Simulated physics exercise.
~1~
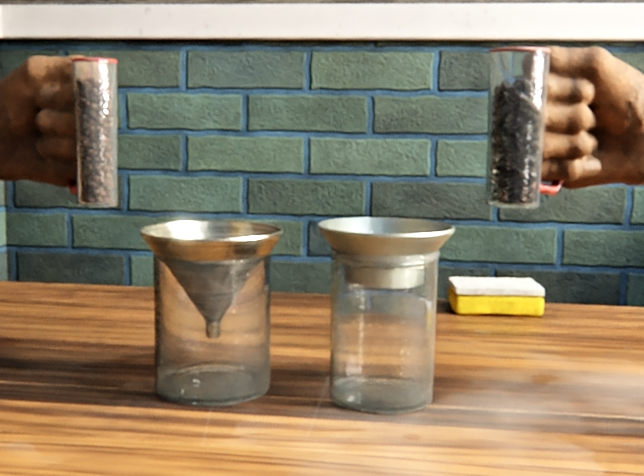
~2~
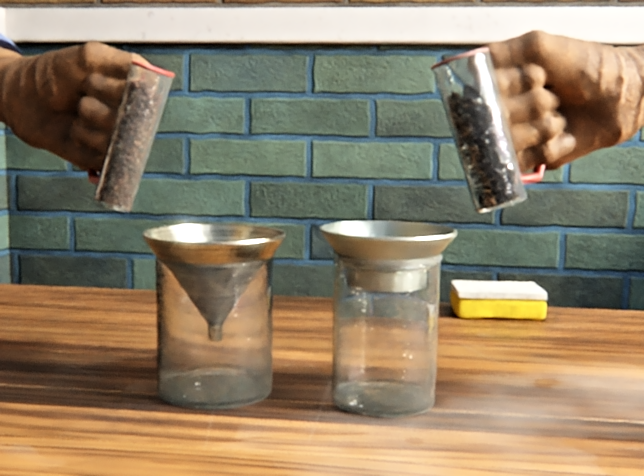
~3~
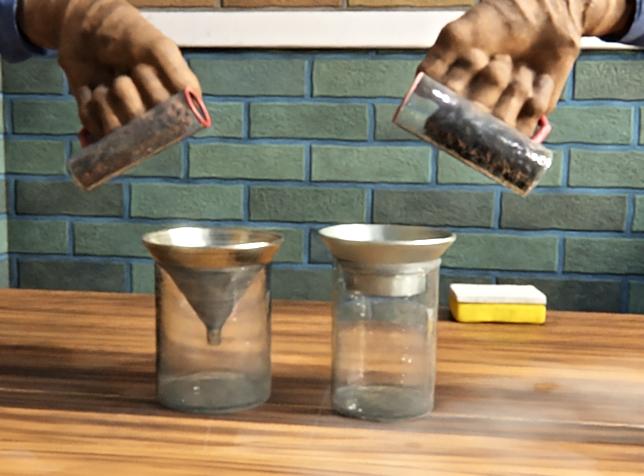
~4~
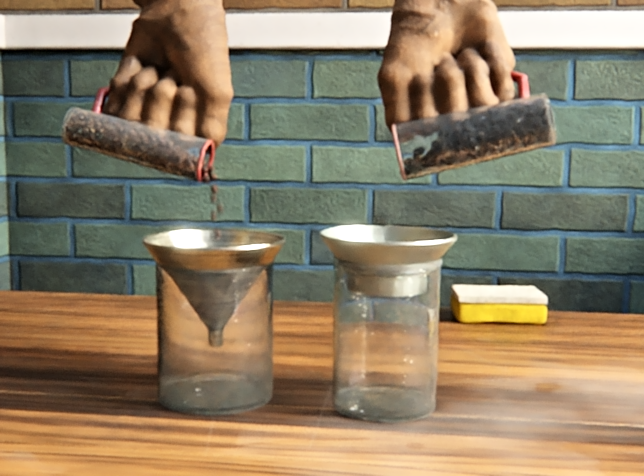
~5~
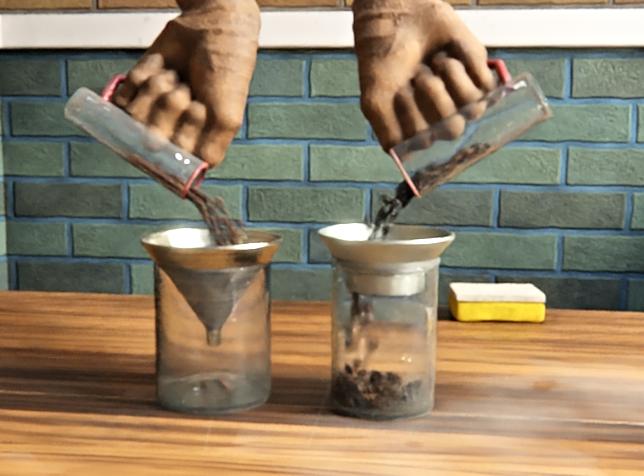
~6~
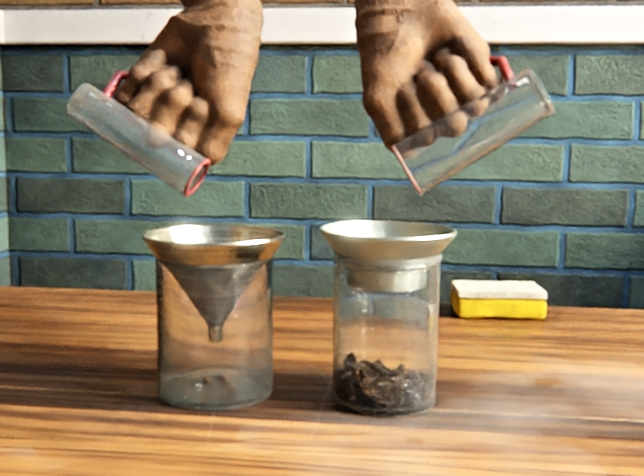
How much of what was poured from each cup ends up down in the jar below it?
Everything poured on the right goes through into its jar and lies in a dark pile, while most of what was poured on the left stays held in the funnel.
